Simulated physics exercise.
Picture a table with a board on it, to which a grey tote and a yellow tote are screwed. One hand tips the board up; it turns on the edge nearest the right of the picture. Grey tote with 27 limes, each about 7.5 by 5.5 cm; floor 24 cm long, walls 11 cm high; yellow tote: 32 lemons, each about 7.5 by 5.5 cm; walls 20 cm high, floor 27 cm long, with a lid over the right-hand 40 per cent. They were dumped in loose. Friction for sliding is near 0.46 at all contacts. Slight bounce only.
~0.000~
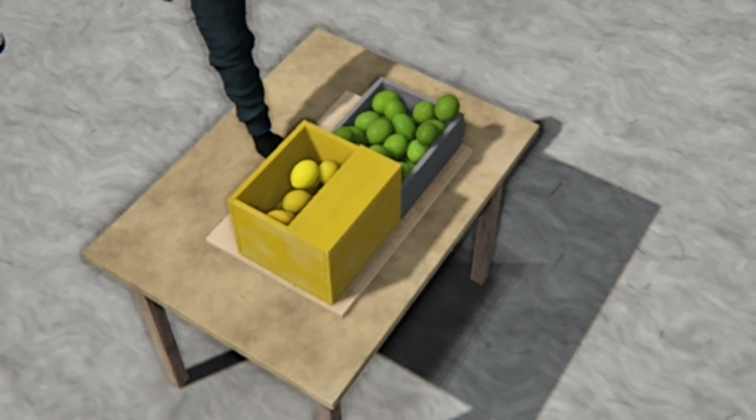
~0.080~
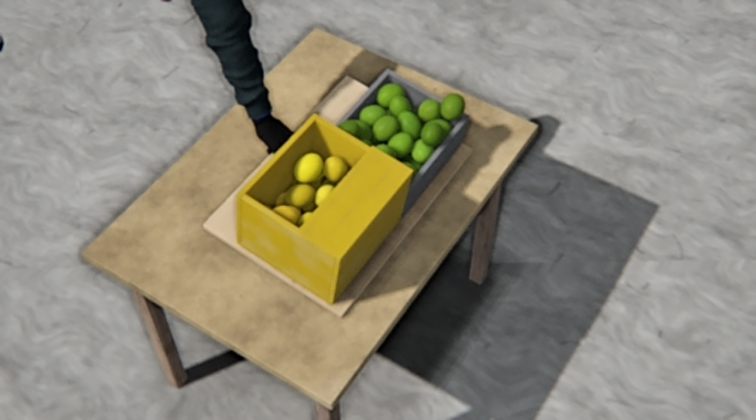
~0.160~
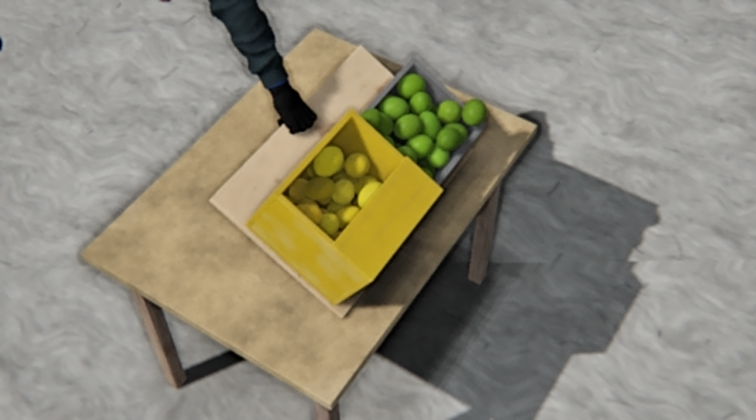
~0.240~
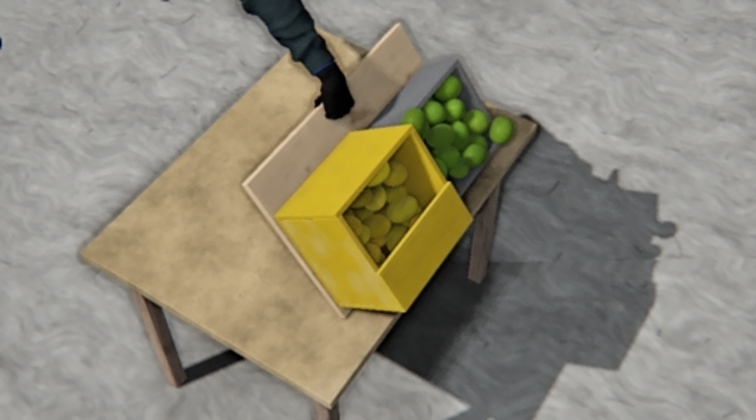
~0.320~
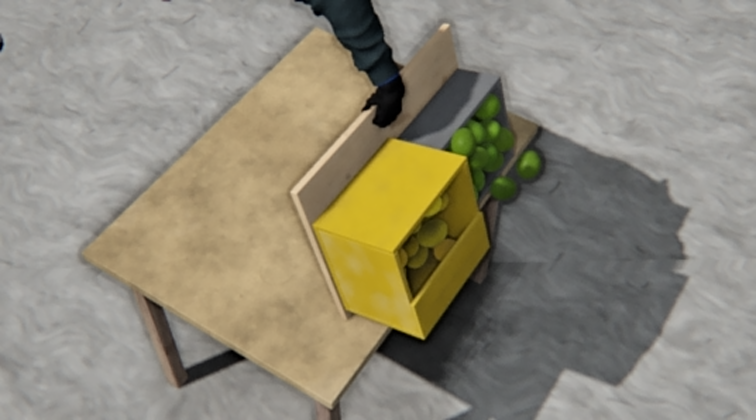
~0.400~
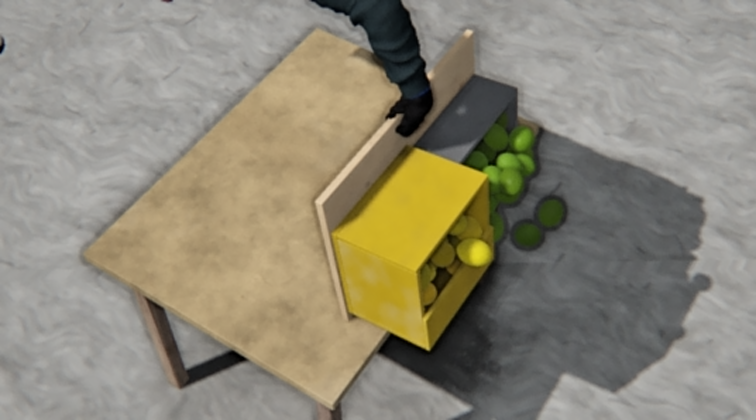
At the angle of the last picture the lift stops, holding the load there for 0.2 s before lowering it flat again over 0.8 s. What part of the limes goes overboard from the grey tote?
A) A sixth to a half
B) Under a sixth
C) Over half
Over half (C).
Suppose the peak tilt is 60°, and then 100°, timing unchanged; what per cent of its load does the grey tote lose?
Roughly 40 per cent, then roughly 100 per cent.
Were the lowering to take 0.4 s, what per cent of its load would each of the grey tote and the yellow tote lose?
Grey tote 80, yellow tote 20 per cent.
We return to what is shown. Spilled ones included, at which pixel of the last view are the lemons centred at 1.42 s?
Somewhere around pixel (337, 239).
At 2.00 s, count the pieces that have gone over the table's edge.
Around 25.
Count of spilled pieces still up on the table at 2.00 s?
The count is about 0.
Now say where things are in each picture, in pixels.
In the first frame (we follow the rim corner now nearest the camera, unless another is named), grey tote (by its farthest rim corner) at (384, 80); yellow tote at (325, 250); tilt 0°; nothing out yet.
Grey tote at (391, 72); yellow tote at (337, 256); tilt 9°, in the second frame.
Yellow tote at (368, 276); tilt 29°, in the third frame.
Yellow tote at (401, 306); tilt 54°, in the fourth frame.
Yellow tote at (421, 332); tilt 74°; 3 out, the lowest lime at (528, 165), in the fifth frame.
Yellow tote at (427, 344); tilt 83°; 13 out, the lowest lime at (551, 213), in the sixth frame.
After 0.66 s, tilt 82°; 21 of 27 out of the grey tote and 5 of 32 out of the yellow tote.
After 0.98 s, tilt 45°; 21 of 27 out of the grey tote and 5 of 32 out of the yellow tote.
After 1.42 s, tilt 0°; 21 of 27 out of the grey tote and 5 of 32 out of the yellow tote.
Outcome (at 2.00 s), 21 of 27 out of the grey tote and 5 of 32 out of the yellow tote. Asked share, 21 of 27, 78 per cent.
